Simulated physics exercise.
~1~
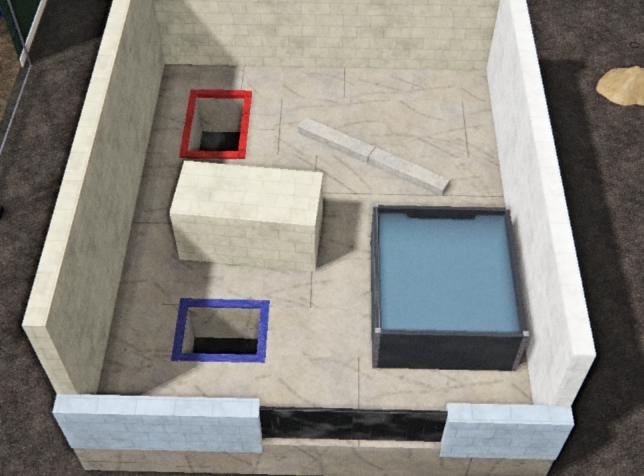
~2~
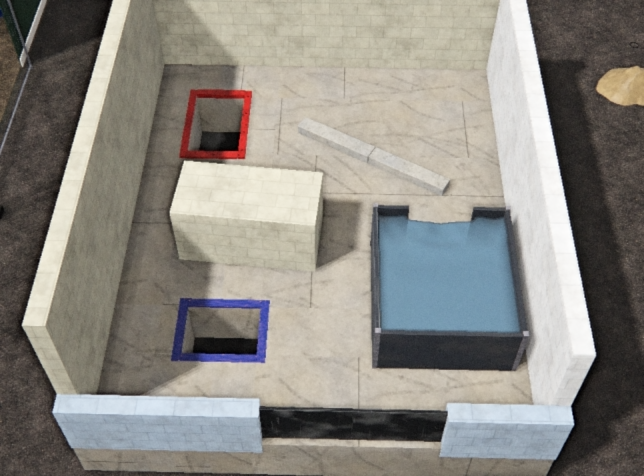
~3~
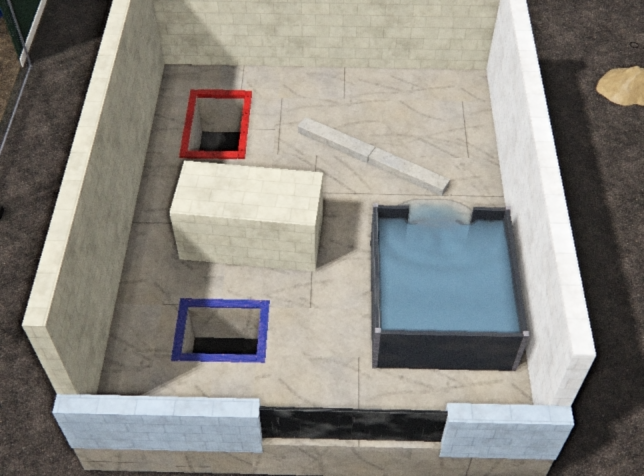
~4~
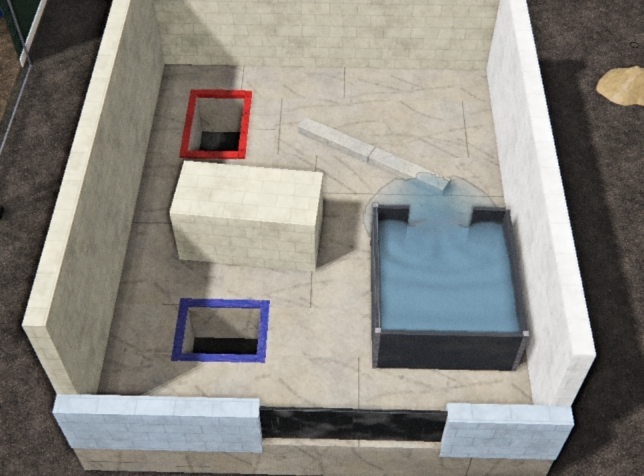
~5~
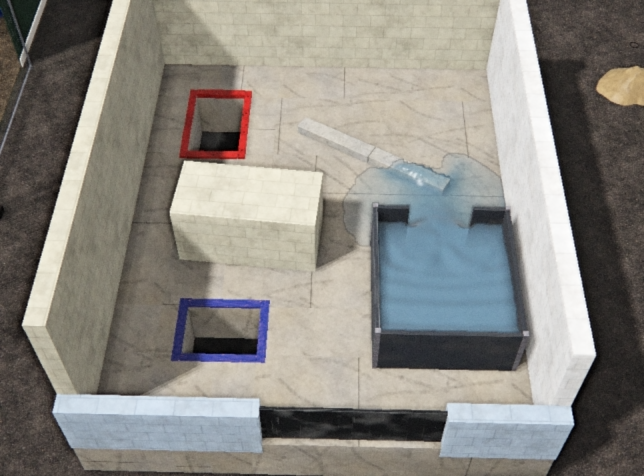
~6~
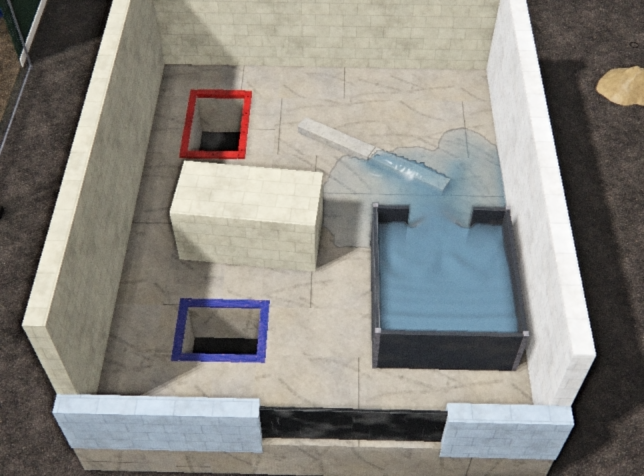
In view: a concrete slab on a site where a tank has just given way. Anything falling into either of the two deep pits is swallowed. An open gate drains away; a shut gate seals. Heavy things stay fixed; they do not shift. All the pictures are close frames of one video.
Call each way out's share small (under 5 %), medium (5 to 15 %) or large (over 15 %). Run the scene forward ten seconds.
Small, medium or large: The gate gets a small share; the red pit gets a large share; the blue pit gets a small share.
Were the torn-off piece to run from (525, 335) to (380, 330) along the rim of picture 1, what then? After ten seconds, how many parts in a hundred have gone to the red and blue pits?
The red pit gets 4 per cent and the blue pit 30 per cent.
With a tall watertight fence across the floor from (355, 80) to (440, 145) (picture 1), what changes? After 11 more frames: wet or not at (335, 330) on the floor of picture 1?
Waterless.
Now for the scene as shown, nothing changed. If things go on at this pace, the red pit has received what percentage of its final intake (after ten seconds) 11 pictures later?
Around 10 percent.
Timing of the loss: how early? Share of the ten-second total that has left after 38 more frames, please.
My figure: 65 percent.
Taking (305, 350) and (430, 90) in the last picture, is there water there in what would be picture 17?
High and dry, then submerged.
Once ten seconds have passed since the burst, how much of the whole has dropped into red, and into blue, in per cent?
Close to 26 in a hundred and 2 in a hundred, in that order.
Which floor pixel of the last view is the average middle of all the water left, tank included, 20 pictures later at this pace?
It is near (391, 195).
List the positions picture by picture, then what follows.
The tank at (446, 271) is whole and still, in the first picture.
Water pours out on the tank's far side and has run to a hidden place, in the second picture.
Water pours out on the tank's far side and has run to (453, 205), in the third picture.
The front is at (458, 181), out from the gap on the tank's far side, in the fourth picture.
Water pours out on the tank's far side and has run to (464, 159), in the fifth picture.
The front is at (472, 134), out from the gap on the tank's far side, in the sixth picture.
A moment on, water covers 35 % of the floor; the gate 0 %, the red pit 0 %, the blue pit 0 %.
Next, water covers 45 % of the floor; the gate 0 %, the red pit 3 %, the blue pit 0 %.
Then, water covers 60 % of the floor; the gate 0 %, the red pit 8 %, the blue pit 0 %.
Later, water covers 70 % of the floor; the gate 0 %, the red pit 18 %, the blue pit 0 %.
In the end, water covers 85 % of the floor; the gate 0 %, the red pit 26 %, the blue pit 2 %.
